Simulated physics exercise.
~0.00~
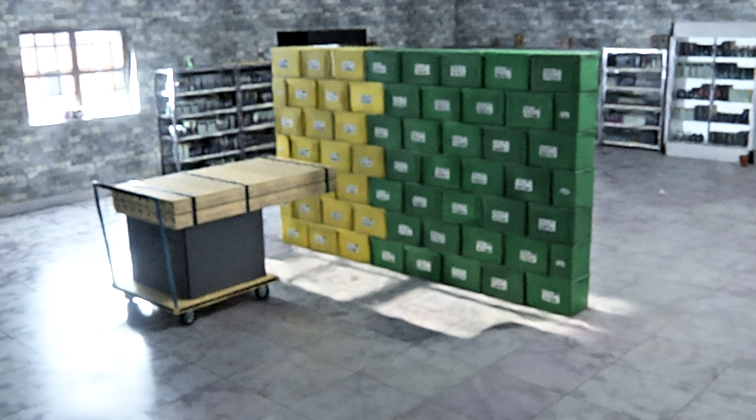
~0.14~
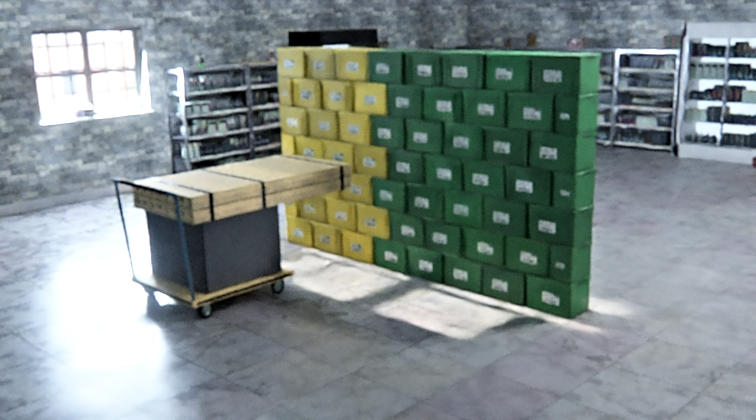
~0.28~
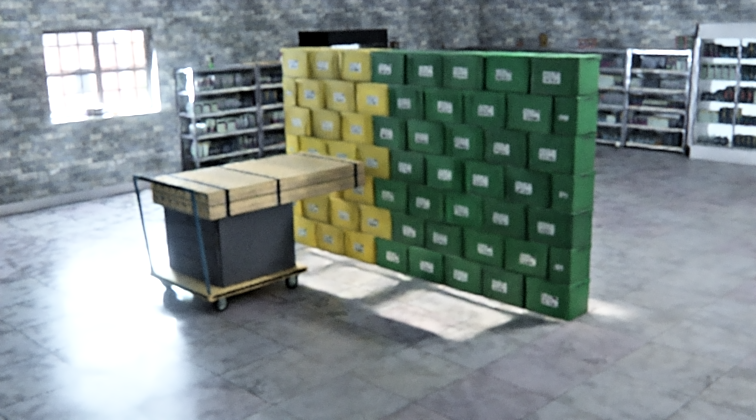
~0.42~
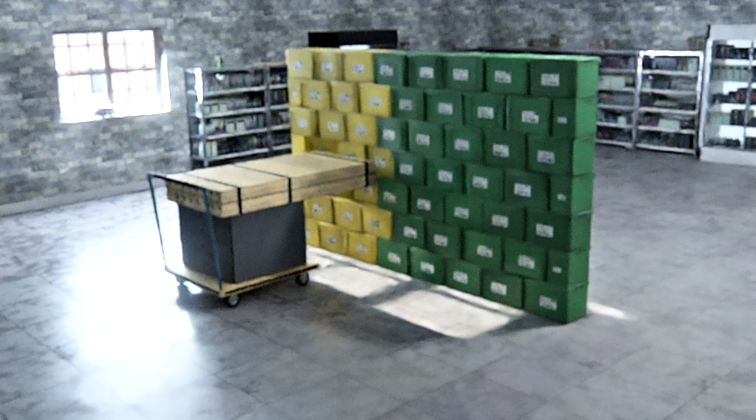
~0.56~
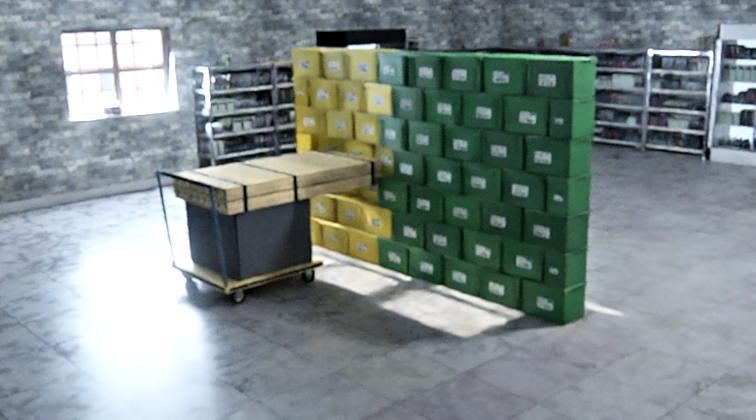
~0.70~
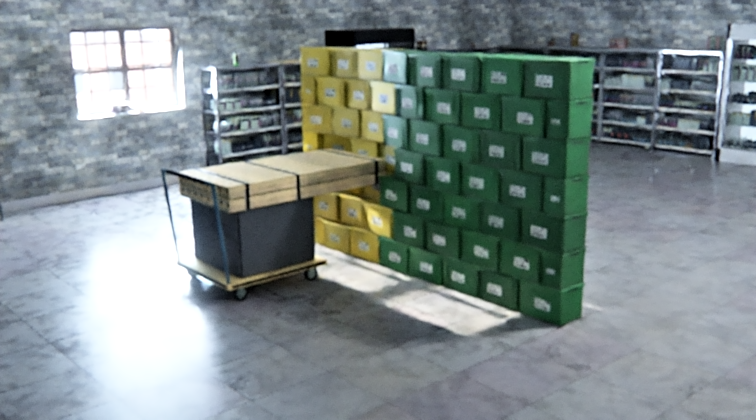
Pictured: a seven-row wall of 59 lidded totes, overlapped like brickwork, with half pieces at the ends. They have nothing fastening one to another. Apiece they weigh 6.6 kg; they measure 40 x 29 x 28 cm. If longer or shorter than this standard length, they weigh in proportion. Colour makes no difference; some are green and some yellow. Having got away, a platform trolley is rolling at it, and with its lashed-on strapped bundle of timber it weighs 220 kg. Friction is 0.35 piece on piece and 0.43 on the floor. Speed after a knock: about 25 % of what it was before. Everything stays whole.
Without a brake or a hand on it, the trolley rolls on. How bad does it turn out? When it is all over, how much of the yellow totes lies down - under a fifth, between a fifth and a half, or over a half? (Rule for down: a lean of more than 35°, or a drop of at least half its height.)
I'd bet on the over-half band.
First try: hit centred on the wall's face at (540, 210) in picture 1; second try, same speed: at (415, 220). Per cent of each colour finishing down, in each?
First try then second: Yellow 0 and 0, green 50 and 0 per cent.
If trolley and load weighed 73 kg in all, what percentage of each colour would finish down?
In that case yellow comes to 0 and green to 0 percent.
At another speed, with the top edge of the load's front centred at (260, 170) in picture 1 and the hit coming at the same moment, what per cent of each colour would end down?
Result - yellow: 80%; green: 0%.
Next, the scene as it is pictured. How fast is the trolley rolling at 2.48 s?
Speed: Around 0.0 m/s.
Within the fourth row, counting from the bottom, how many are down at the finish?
Row tally: 4.
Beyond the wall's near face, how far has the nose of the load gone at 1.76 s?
Some 25 centimetres.
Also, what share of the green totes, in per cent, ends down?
Green: 10 per cent.
After 1.28 s, load 23 cm past the wall's line, stopped; none of the 24 yellow totes down (0 of 59 in all colours); top yellow tote leaning 12°.
After 1.76 s, load 23 cm past the wall's line, stopped; 12 of the 24 yellow totes down (13 of 59 in all colours); top yellow tote leaning 33°, 21 cm lower.
After 2.08 s, load 23 cm past the wall's line, stopped; 19 of the 24 yellow totes down (23 of 59 in all colours); top yellow tote leaning 68°, 1.01 m lower.
After 2.48 s, load 23 cm past the wall's line, stopped; 19 of the 24 yellow totes down (23 of 59 in all colours); top yellow tote on its side.
At rest (3.4 s), load 23 cm past the wall's line, stopped; 19 of the 24 yellow totes down (23 of 59 in all colours); top yellow tote on its side; top green tote unmoved. That is 79 per cent. As the last picture would show them, middles, top yellow tote near (494, 187), top green tote near (558, 78).
